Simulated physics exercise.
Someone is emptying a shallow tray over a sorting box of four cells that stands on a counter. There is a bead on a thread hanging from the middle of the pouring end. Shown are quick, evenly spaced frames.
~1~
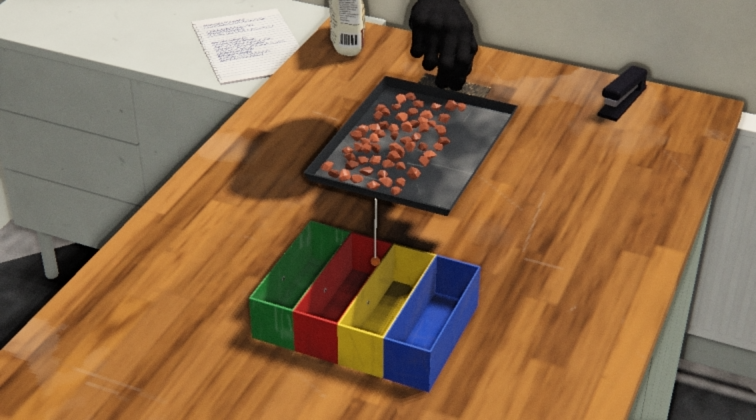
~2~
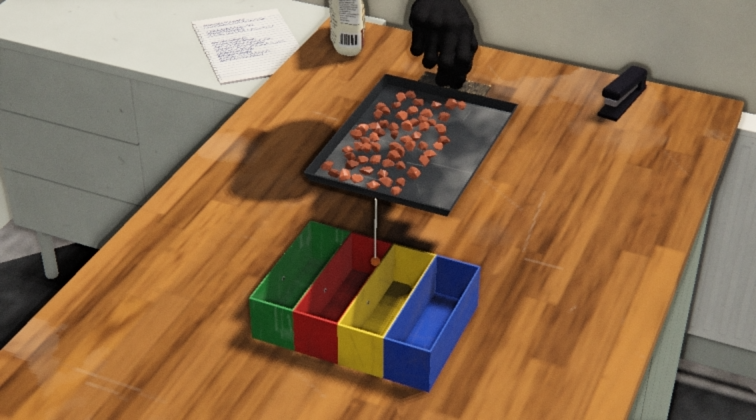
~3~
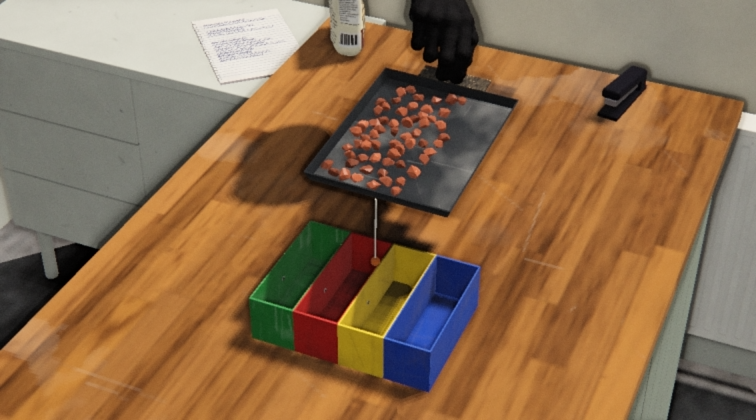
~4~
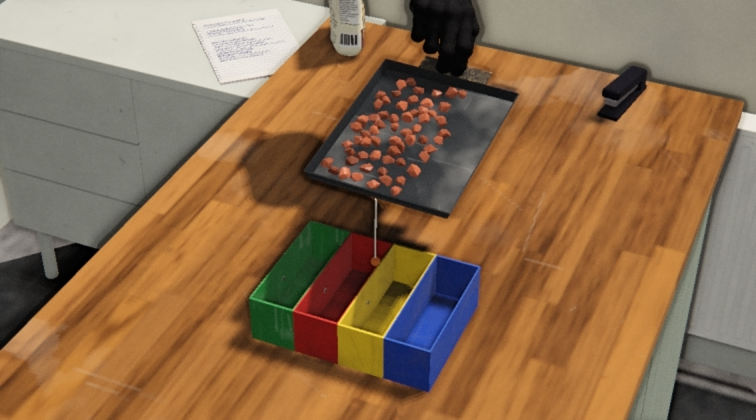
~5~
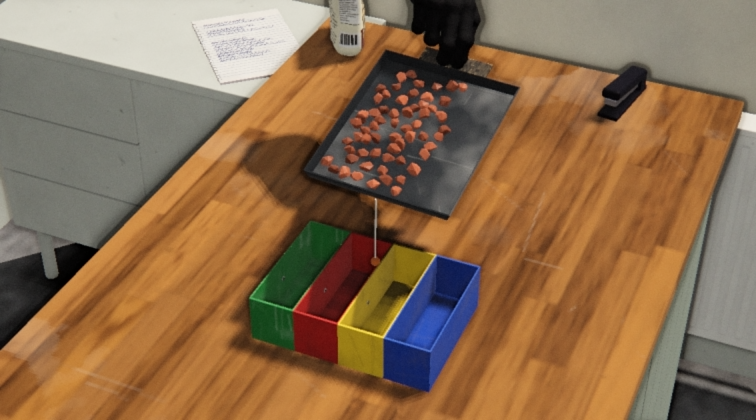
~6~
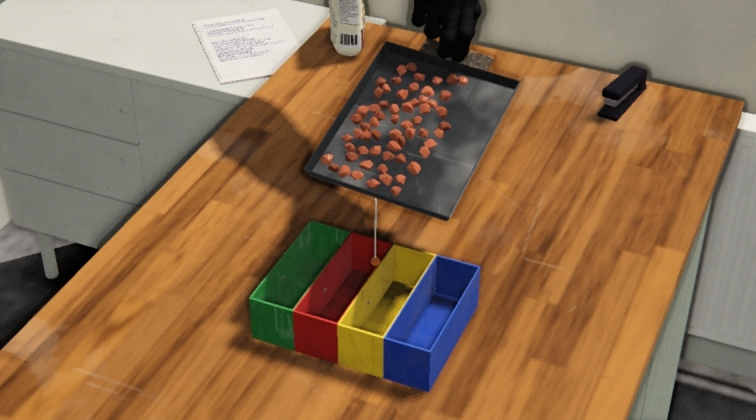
On a wooden counter, a tray of crushed brick bits is above a sorting box with green, red, yellow and blue cells, a bead hanging on a thread; a black-gloved hand raises the tray's far end slightly, tilting it a little.
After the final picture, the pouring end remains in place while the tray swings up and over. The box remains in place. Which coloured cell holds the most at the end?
The blue cell holds the most.
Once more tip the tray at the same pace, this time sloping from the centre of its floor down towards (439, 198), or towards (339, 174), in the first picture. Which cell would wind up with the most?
First try: The blue one; second try: That green cell.
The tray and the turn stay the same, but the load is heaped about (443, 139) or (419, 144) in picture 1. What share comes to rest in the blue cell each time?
The first gives 70 %, the second 70 %.
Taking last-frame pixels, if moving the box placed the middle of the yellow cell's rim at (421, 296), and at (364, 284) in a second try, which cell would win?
So it's the yellow cell for the first shift and the cell in blue for the second.
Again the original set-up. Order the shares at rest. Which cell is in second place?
Second is the yellow one.
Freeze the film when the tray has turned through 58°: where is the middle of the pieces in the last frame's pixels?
Somewhere around pixel (412, 201) in the last picture.
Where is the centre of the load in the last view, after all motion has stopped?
Once it all stops, the middle lies near (420, 337).
Soon, tray tipped steeply; most on the tray; a stray few in the blue cell; a small part falling or outside the box.
A while on, tray tipped right over; a small part on the tray; about half in the blue cell; about a quarter in the yellow cell; a stray few in the red cell; about a quarter falling or outside the box.
Towards the end, tray tipped past a quarter turn; about two thirds in the blue cell; about a third in the yellow cell; a stray few in the red cell; a stray few falling or outside the box.
Finally, tray tipped past a quarter turn; about two thirds in the blue cell; about a third in the yellow cell; a stray few in the red cell; none in the green cell; a stray few outside the box.
